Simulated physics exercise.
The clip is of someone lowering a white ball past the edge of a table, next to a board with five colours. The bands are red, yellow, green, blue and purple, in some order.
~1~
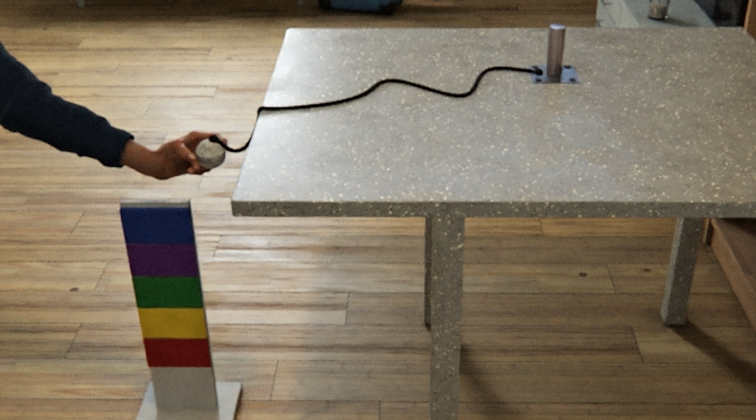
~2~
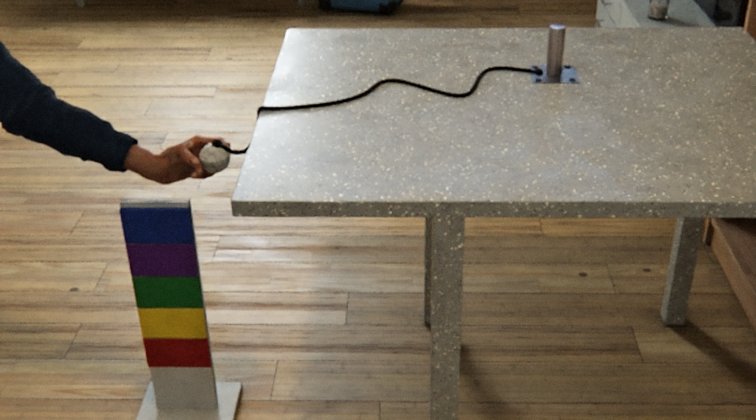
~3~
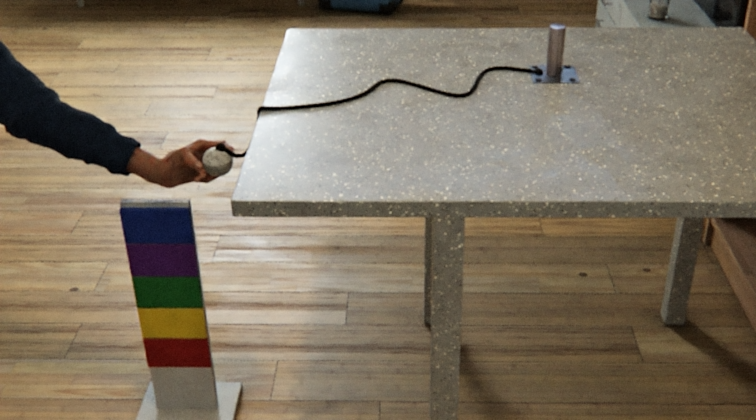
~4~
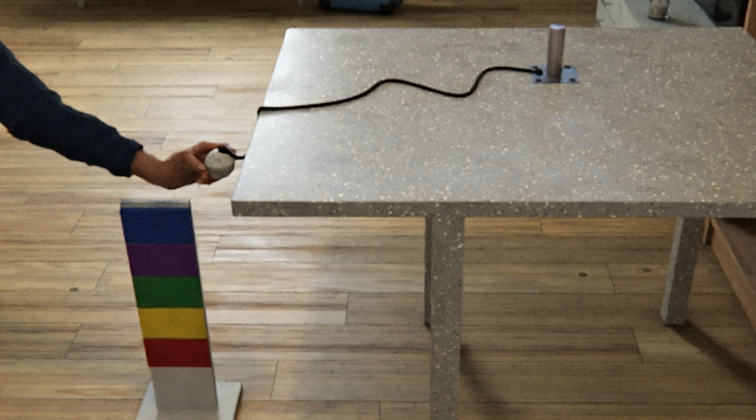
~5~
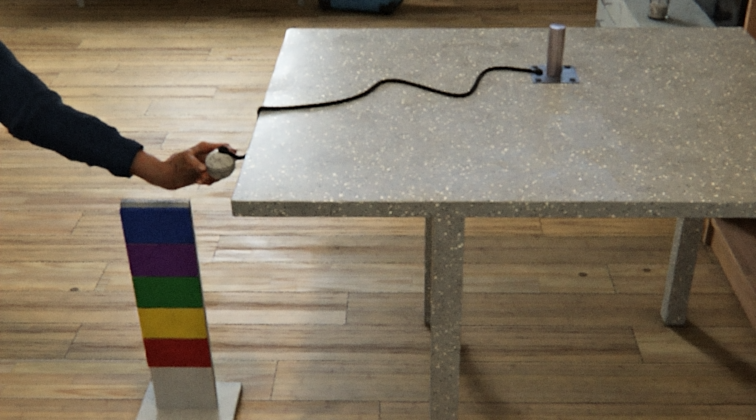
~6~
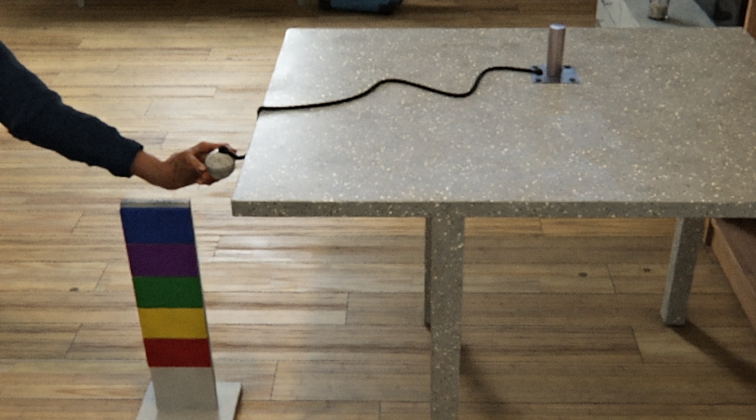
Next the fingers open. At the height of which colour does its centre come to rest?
At purple.
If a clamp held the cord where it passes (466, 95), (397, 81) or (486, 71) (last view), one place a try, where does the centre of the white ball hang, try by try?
Try by try, around (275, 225), (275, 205) and (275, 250).
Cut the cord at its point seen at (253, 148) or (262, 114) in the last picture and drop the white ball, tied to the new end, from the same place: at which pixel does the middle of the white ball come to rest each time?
Near (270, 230) and (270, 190).
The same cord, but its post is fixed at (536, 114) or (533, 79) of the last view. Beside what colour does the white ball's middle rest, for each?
Try by try: Green; green.
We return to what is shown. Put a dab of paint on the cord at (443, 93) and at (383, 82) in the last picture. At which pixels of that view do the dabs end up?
Near (396, 87) and (326, 93).
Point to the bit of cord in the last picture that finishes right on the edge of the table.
Near (341, 102).
A little later, ball near (261, 246); level with purple.
Next, ball near (286, 247); level with purple.
When it is over, ball near (274, 255); level with purple. Its centre hangs level with the purple band.
